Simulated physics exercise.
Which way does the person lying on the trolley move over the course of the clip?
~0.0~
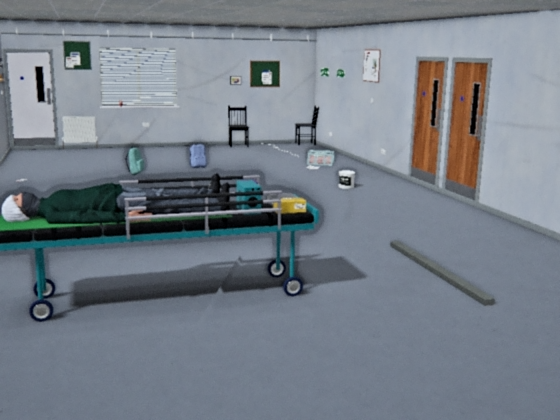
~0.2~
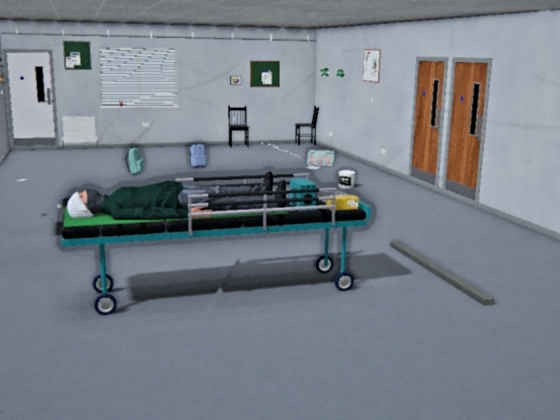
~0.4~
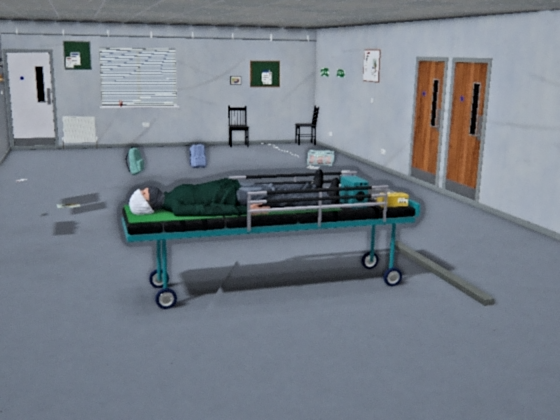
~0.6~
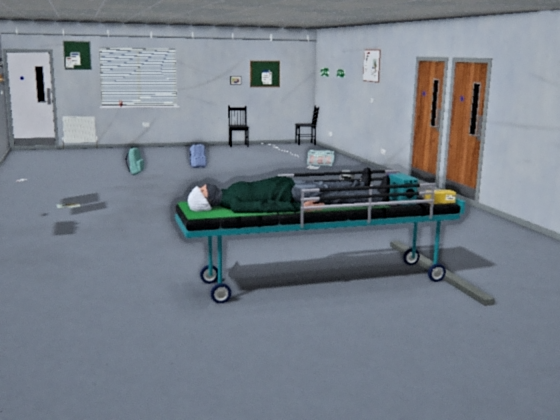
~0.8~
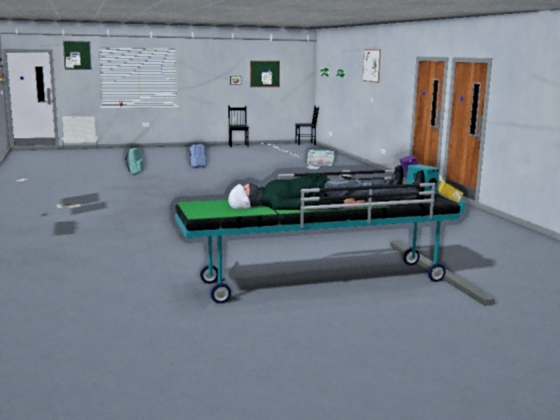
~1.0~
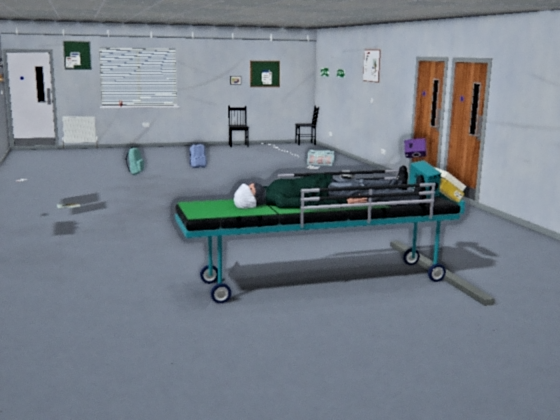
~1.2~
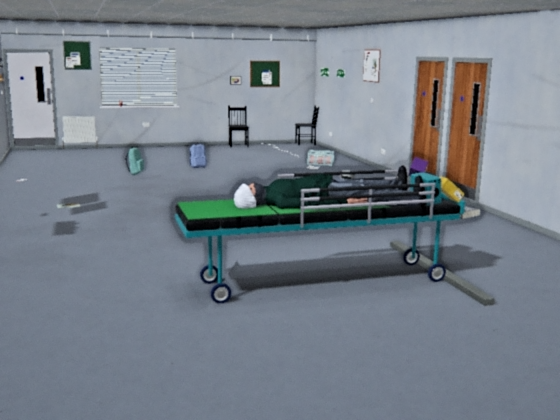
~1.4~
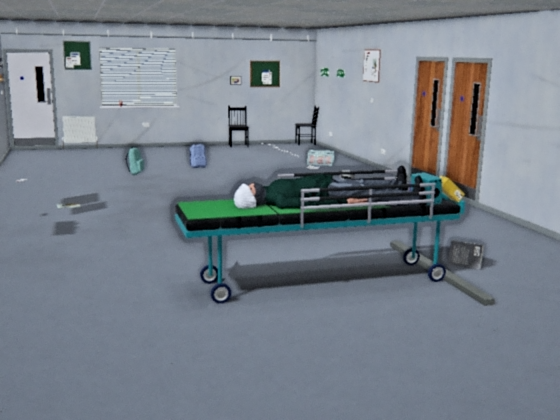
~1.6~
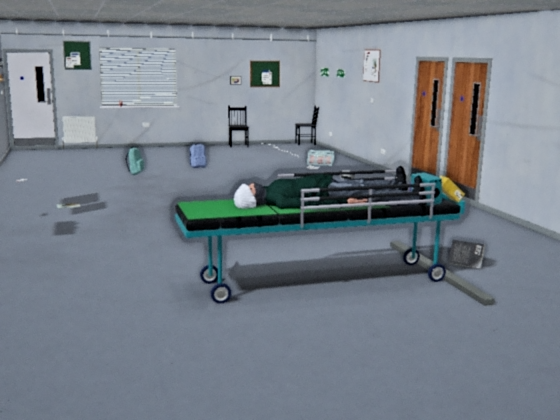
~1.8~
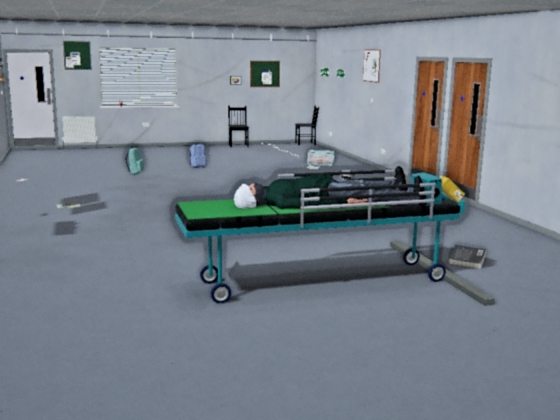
The person moves to the right, first carried along by the rolling trolley and then sliding a little further along its top when it stops.
